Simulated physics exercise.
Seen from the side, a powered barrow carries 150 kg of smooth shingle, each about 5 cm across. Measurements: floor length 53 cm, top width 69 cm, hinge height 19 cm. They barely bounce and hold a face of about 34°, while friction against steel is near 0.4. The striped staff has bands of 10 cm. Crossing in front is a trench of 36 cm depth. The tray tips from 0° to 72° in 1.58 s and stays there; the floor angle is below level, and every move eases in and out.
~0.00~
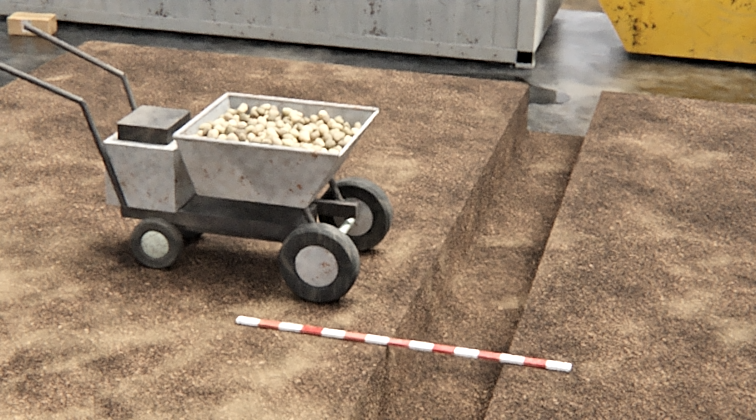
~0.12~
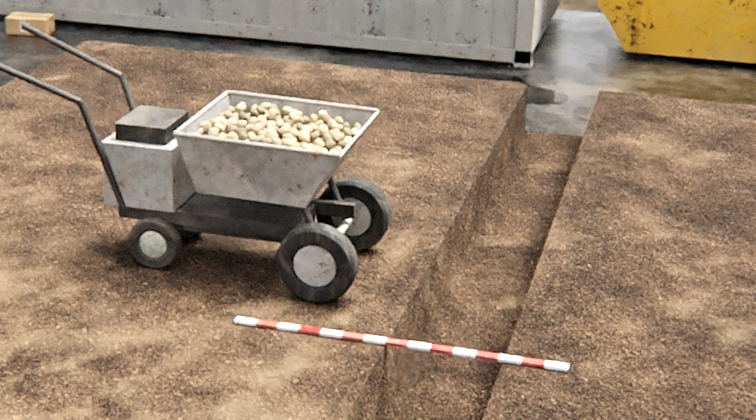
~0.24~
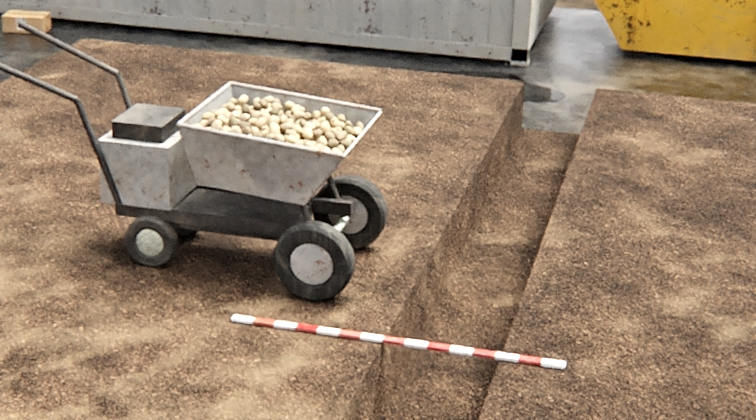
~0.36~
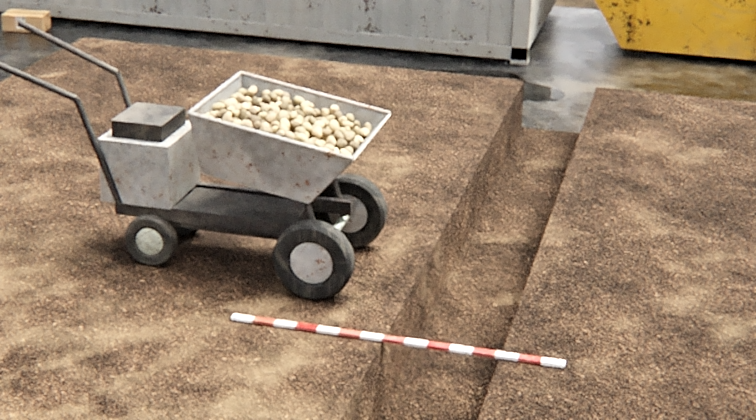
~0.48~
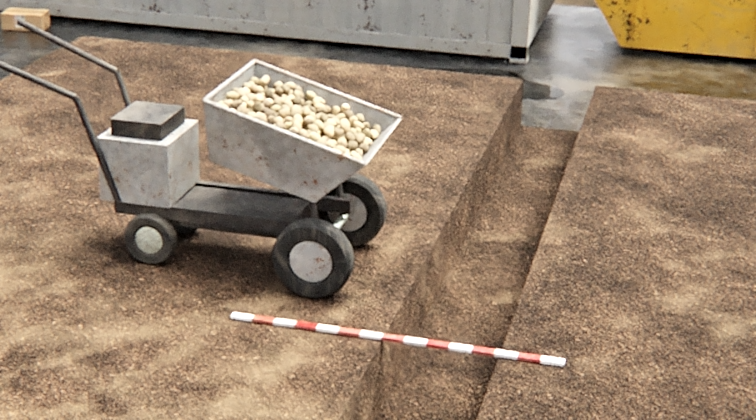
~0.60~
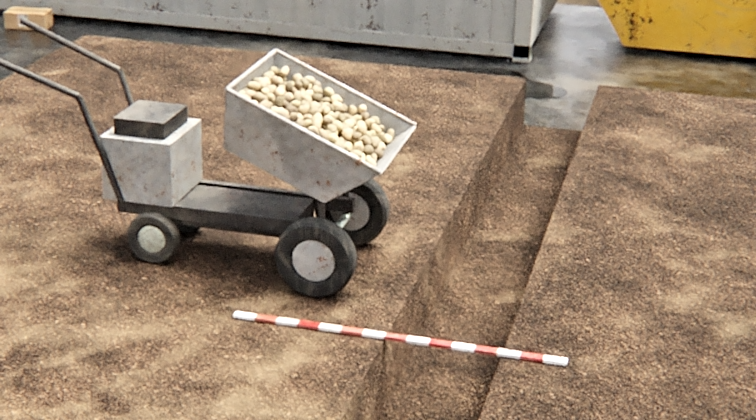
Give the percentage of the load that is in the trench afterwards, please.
Near 94 per cent of the load.
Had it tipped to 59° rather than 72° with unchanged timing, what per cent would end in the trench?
Close to 65 per cent then.
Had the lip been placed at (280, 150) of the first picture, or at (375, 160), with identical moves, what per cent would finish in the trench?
Roughly 95 in a hundred from the first, 60 in a hundred from the second.
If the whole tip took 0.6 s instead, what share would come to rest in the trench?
Roughly 65 per cent.
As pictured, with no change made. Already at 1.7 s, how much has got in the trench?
Approx. 50 % of the load.
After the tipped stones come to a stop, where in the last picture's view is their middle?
Roughly (482, 342), I'd say.
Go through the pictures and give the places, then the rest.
In the first frame, the tray is at 0°, its lip at (339, 155); the top of the load is at (269, 122).
The second frame shows lip at (340, 156), floor tilted 1°, highest stones at (262, 116); the stones move at 0.2 m/s on average.
The third frame shows lip at (343, 156), floor tilted 4°, highest stones at (253, 110); the stones move at 0.3 m/s on average.
In the fourth frame, the tray is at 10°, its lip at (353, 159); the top of the load is at (246, 98); the stones move at 0.5 m/s on average.
The fifth frame shows lip at (365, 164), floor tilted 16°, highest stones at (253, 89); the stones move at 0.5 m/s on average.
The sixth frame shows lip at (381, 173), floor tilted 23°, highest stones at (272, 77); the stones move at 0.6 m/s on average.
After 1.2 s the floor is at 61°; 99 % in the tray, 1 % in the trench; the foremost stones are at (454, 213).
After 1.7 s the floor is at 72°; 47 % in the tray, 49 % in the trench, 4 % past the trench; the foremost stones are at (576, 300).
After 2.0 s the floor is at 72°; 23 % in the tray, 71 % in the trench, 6 % past the trench; the foremost stones are at (649, 293).
After 4.0 s the floor is at 72°; 0 % in the tray, 94 % in the trench, 6 % past the trench; the foremost stones are at (681, 302).
